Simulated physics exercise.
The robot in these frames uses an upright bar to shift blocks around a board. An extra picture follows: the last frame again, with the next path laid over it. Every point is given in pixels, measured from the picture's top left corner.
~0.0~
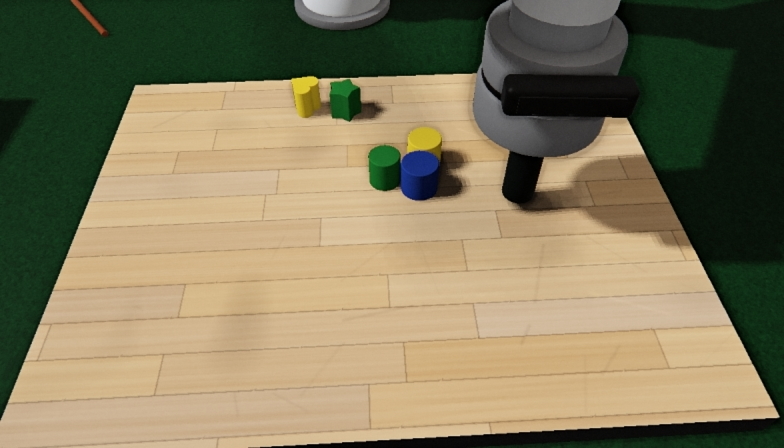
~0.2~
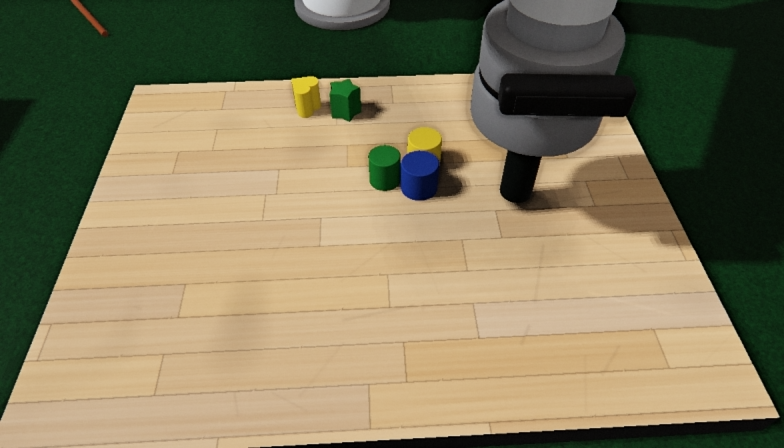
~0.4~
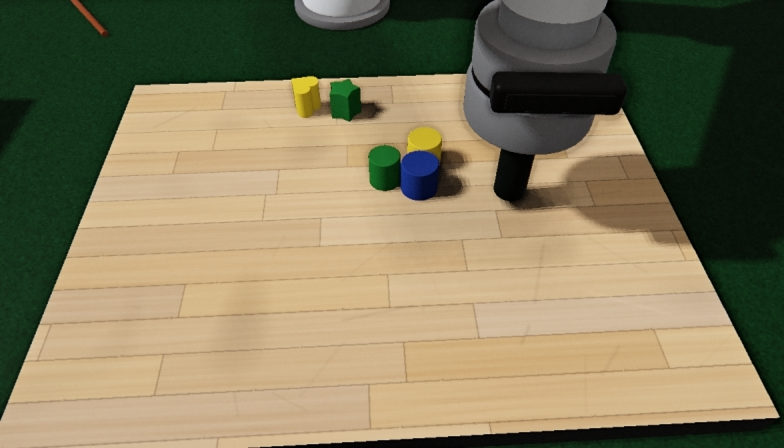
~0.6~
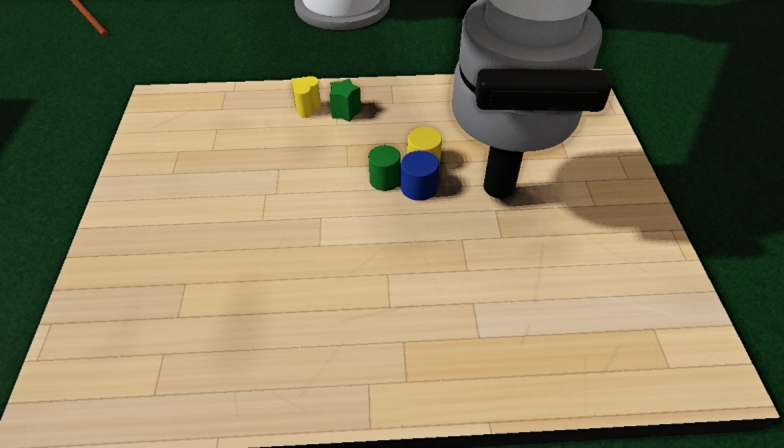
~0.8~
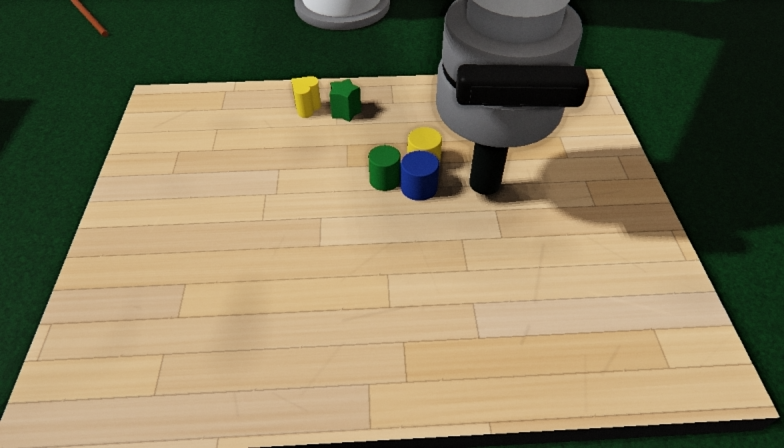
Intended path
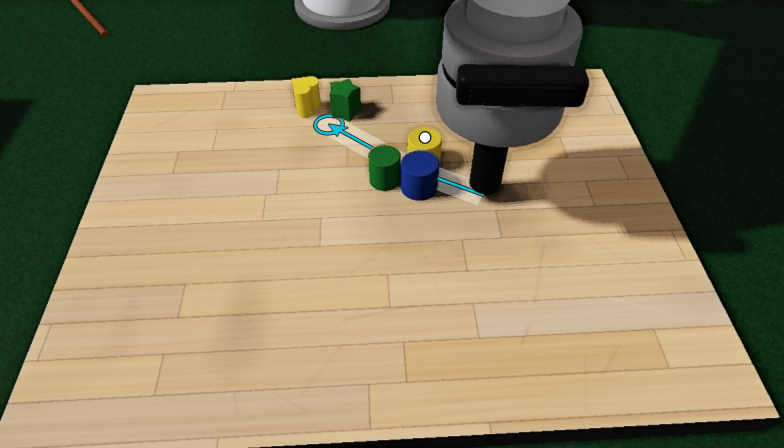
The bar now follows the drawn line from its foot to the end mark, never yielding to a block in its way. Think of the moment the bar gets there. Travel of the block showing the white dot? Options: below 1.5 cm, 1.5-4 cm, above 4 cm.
It gets moved over 4 cm.
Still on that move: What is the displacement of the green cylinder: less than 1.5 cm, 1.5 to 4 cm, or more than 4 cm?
It goes a little way, 1.5 to 4 cm.
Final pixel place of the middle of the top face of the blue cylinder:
The blue cylinder ends near (396, 163).
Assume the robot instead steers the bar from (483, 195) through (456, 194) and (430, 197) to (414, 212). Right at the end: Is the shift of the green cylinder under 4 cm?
Yes, I think so.
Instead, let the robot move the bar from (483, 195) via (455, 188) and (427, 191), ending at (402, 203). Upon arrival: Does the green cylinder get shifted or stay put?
If the bar follows that path, the green cylinder ends up shifted.
The drawn path runs from (483, 195) over (424, 173) and (373, 149) to (329, 124); the dot is on the yellow cylinder.
What follows on the original path. One third of the way, bar at (424, 162); green cylinder at (364, 156); blue cylinder at (398, 163); yellow cylinder at (412, 128).
Two thirds of the way, bar at (373, 138); green cylinder at (362, 156); blue cylinder at (396, 163); yellow cylinder at (395, 109).
At the end, bar at (328, 114); green star block not moved; green cylinder at (362, 156); blue cylinder at (396, 163); yellow cylinder at (395, 109).
